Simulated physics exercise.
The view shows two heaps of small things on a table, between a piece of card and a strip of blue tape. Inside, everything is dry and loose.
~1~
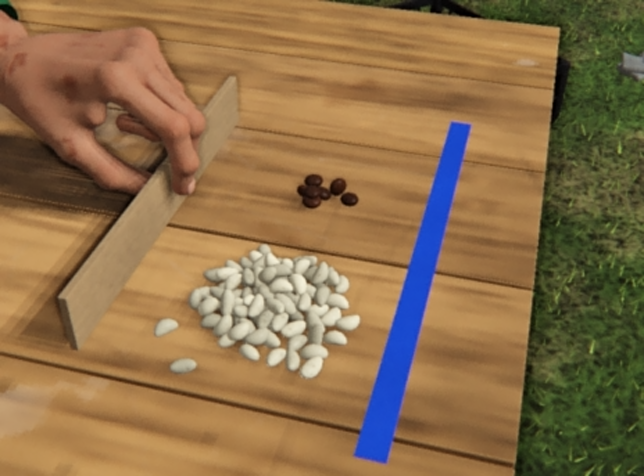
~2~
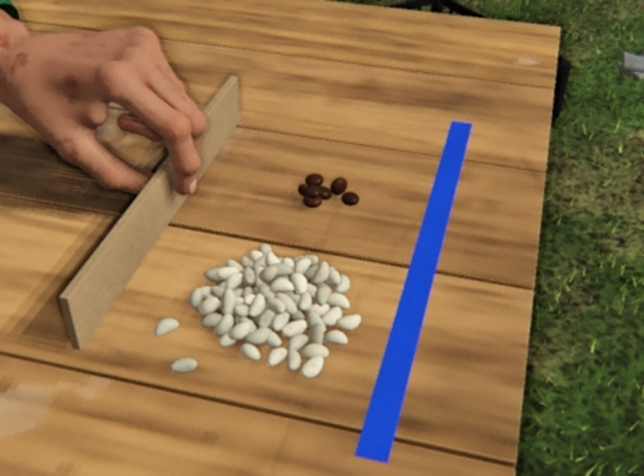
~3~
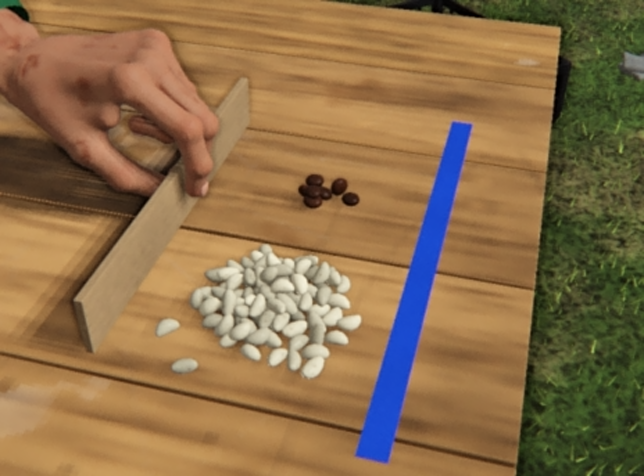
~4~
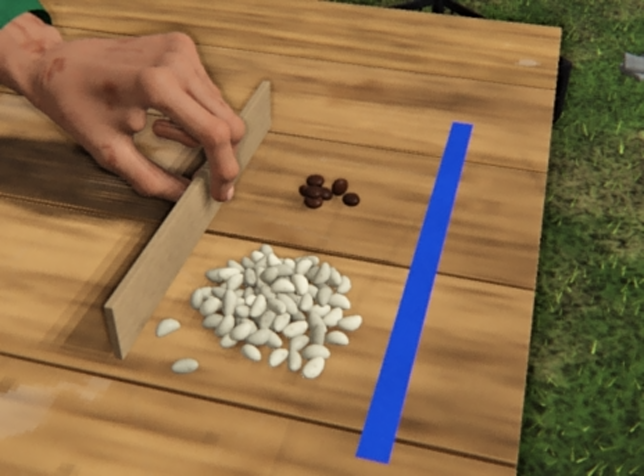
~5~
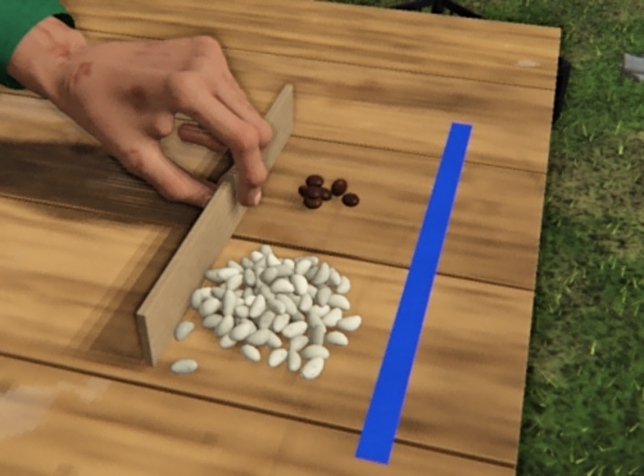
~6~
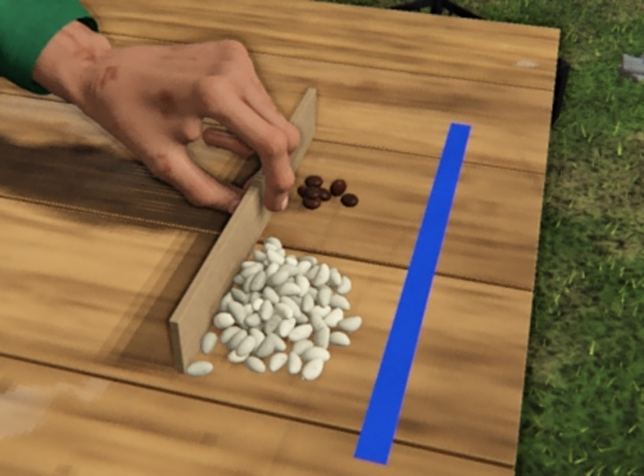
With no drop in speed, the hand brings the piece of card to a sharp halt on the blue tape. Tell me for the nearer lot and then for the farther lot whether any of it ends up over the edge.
Nearer lot: Some over the edge, farther lot: None over.
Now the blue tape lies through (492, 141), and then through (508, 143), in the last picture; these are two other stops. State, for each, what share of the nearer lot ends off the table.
First some 60, then 80 per cent.
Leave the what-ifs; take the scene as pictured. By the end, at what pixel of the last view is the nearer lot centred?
Close to (469, 342) in pixels.
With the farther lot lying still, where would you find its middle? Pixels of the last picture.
Centre at rest, last frame: Approx. (461, 222) px.
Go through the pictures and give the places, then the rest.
Piece of card at (84, 301), at rest; blue tape at (458, 135), about a palm's width from the edge; edge at (534, 279); nearer lot at (274, 297), many white beans; farther lot at (323, 193), a few flat chocolate drops, in the first picture.
Piece of card at (86, 300), at rest; farther lot at (324, 193), in the second picture.
Piece of card at (99, 304); nearer lot at (275, 297), in the third picture.
Piece of card at (128, 309); farther lot at (325, 194), in the fourth picture.
Piece of card at (159, 316); nearer lot at (275, 298), a stray few pushed along, in the fifth picture.
Piece of card at (190, 323); blue tape at (458, 136); edge at (534, 280); nearer lot at (278, 300), about a third pushed along; farther lot at (323, 195), in the sixth picture.
Then, 0.35 s past the last view, piece of card still moving, near (353, 198); nearer lot all on the table, its front near (447, 345); farther lot all on the table, its front near (395, 199).
Then, 0.73 s past the last view, piece of card stopped at the blue tape; nearer lot a stray few over the edge; farther lot all on the table, its front near (480, 213).
Then, 1.01 s past the last view, piece of card stopped at the blue tape; nearer lot a small part over the edge; farther lot all on the table, its front near (480, 213).
Finally, piece of card stopped at the blue tape; nearer lot a small part over the edge; farther lot all on the table, its front near (480, 213).
